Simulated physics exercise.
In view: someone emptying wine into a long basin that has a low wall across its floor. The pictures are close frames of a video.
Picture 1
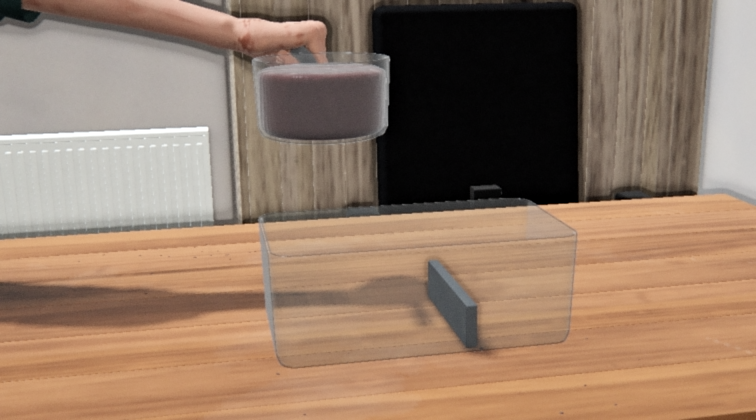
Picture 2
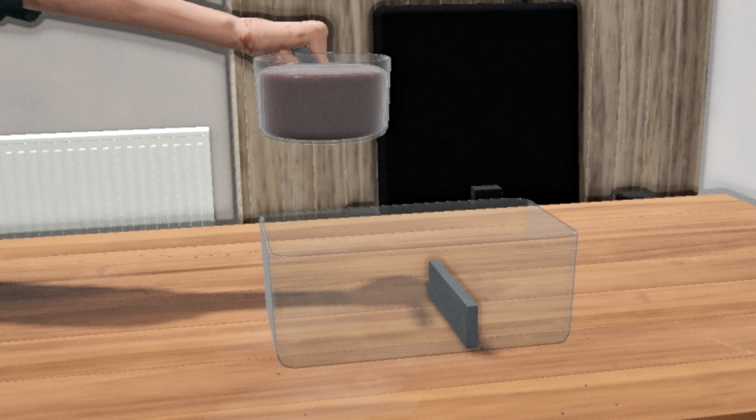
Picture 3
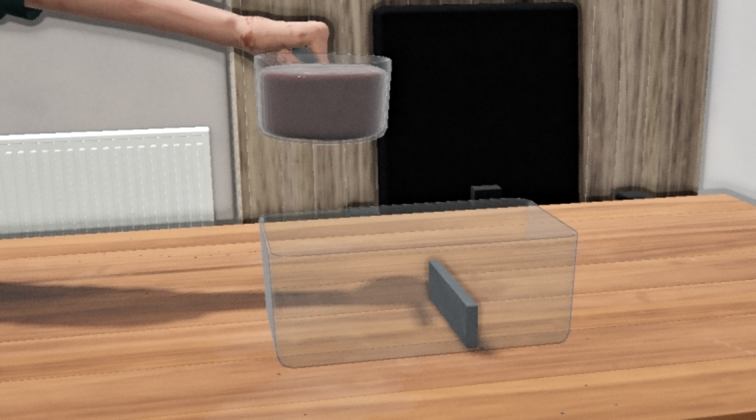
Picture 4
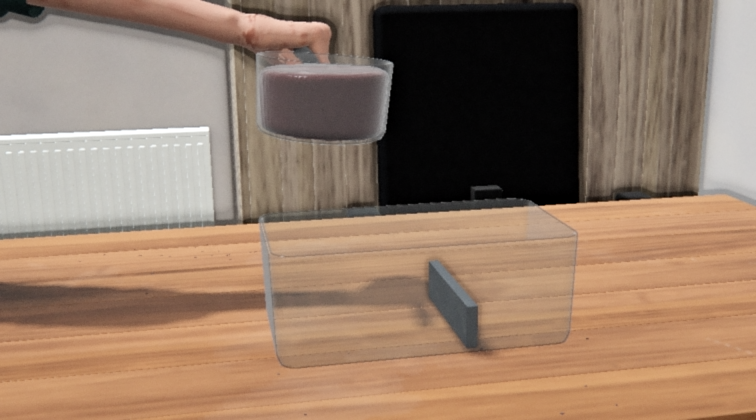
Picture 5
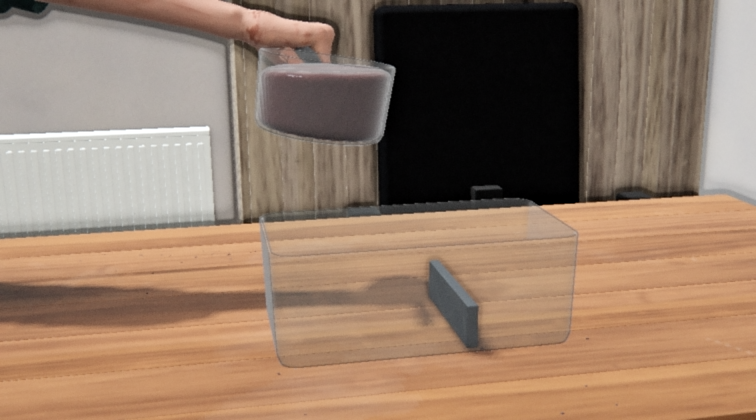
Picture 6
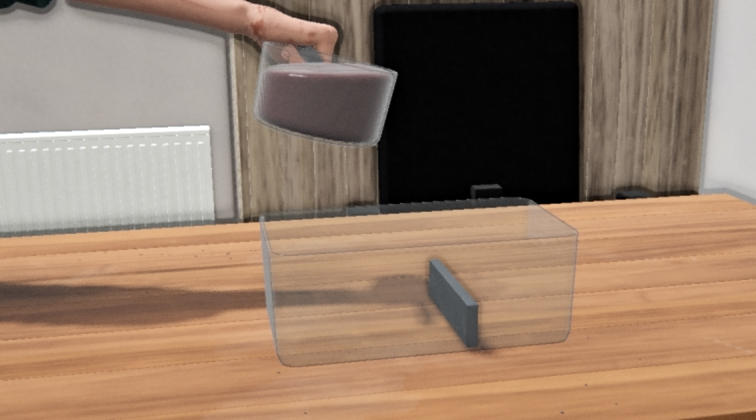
Above a wooden table, a hand holds a clear round container of dark, purplish-red wine over a long transparent basin with a low grey wall across its floor. The container stays nearly level at first, then the hand tilts it gradually to the right, its right edge dipping slightly, while the basin stays still and empty.
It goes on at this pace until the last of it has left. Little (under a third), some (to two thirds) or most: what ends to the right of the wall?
In the end from a third to two thirds is right of the wall.
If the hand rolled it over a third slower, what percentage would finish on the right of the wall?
About 55 per cent.
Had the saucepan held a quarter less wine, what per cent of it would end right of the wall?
About 25 per cent.
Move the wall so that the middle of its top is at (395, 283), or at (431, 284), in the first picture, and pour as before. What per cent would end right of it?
Roughly 95 per cent, and 65 per cent.
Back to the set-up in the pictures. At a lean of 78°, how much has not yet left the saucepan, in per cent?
Some 50 per cent.
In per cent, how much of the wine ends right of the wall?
It comes to 45 per cent or so.
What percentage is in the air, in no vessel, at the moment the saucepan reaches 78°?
It comes to 35 per cent or so.
A moment on, the saucepan is tipped on its side and 50 per cent is still to pour, 4 is left of the wall and 9 right of it.
Next, the saucepan is tipped right over and 7 per cent is still to pour, 38 is left of the wall and 45 right of it.
Then the saucepan is tipped right over and 0 per cent is still to pour, 53 is left of the wall and 44 right of it.
Later the saucepan is tipped right over and 0 per cent is still to pour, 54 is left of the wall and 44 right of it.
In the end 54 per cent lies left of the wall, 44 right of it and 2 outside.
